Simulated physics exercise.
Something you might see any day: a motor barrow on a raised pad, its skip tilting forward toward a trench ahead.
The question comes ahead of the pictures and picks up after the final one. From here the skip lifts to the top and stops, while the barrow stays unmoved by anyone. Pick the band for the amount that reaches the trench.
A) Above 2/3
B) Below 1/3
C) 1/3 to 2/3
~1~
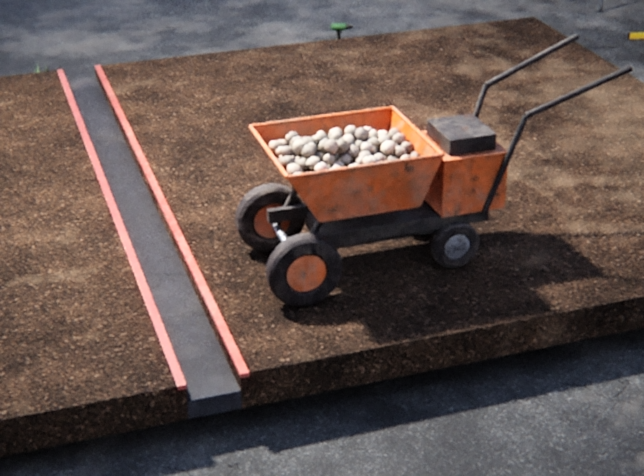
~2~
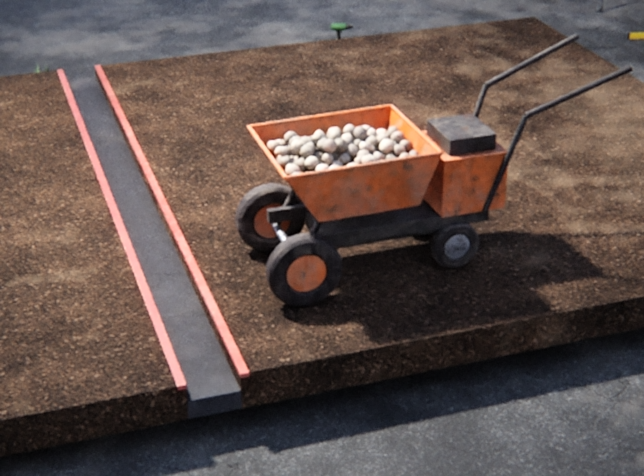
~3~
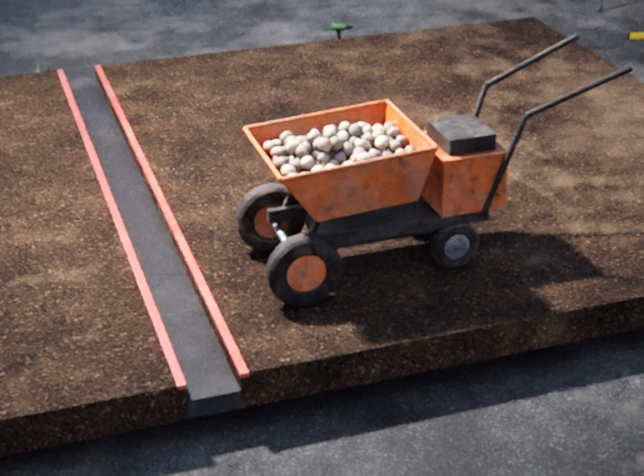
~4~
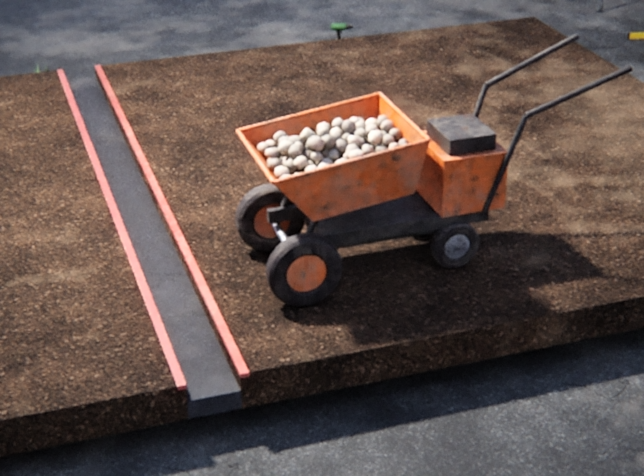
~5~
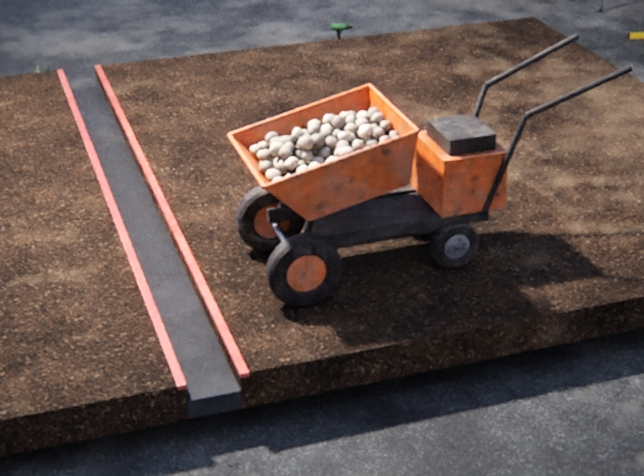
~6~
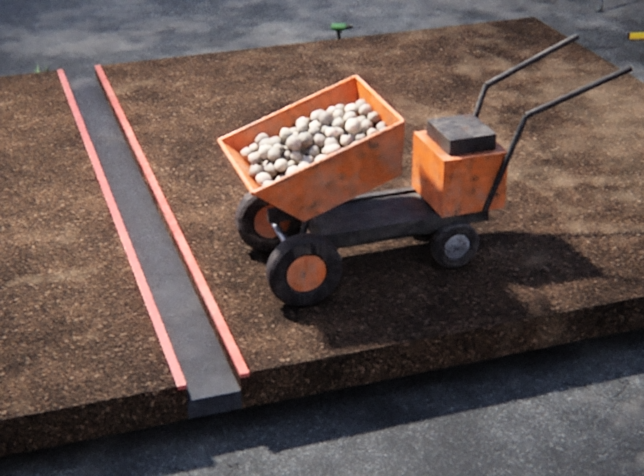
Option C: 1/3 to 2/3.
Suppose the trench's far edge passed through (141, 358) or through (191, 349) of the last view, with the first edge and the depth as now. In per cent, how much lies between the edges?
About 80 %, then 30 %.
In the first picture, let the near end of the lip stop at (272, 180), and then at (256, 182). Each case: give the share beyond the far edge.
Try 1 about 60 %, try 2 about 80 %.
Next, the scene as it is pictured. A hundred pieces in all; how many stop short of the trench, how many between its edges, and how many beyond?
Roughly: Short 0, between 50, beyond 45 per cent.
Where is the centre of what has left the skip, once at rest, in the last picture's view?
Roughly at (157, 290).
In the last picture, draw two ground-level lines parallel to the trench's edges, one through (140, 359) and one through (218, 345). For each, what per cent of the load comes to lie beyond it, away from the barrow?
Near 30 % and 90 %.
Soon, skip tipped steeply; all in the skip.
A while on, skip tipped right over; most in the skip; a small part in or heaped over the trench; a stray few beyond it; a small part falling.
Towards the end, skip tipped right over; about a third in the skip; a stray few short of the trench; about a quarter in or heaped over the trench; about a third beyond it; a stray few falling.
Finally, skip tipped right over; a stray few short of the trench; about half in or heaped over the trench; about half beyond it.
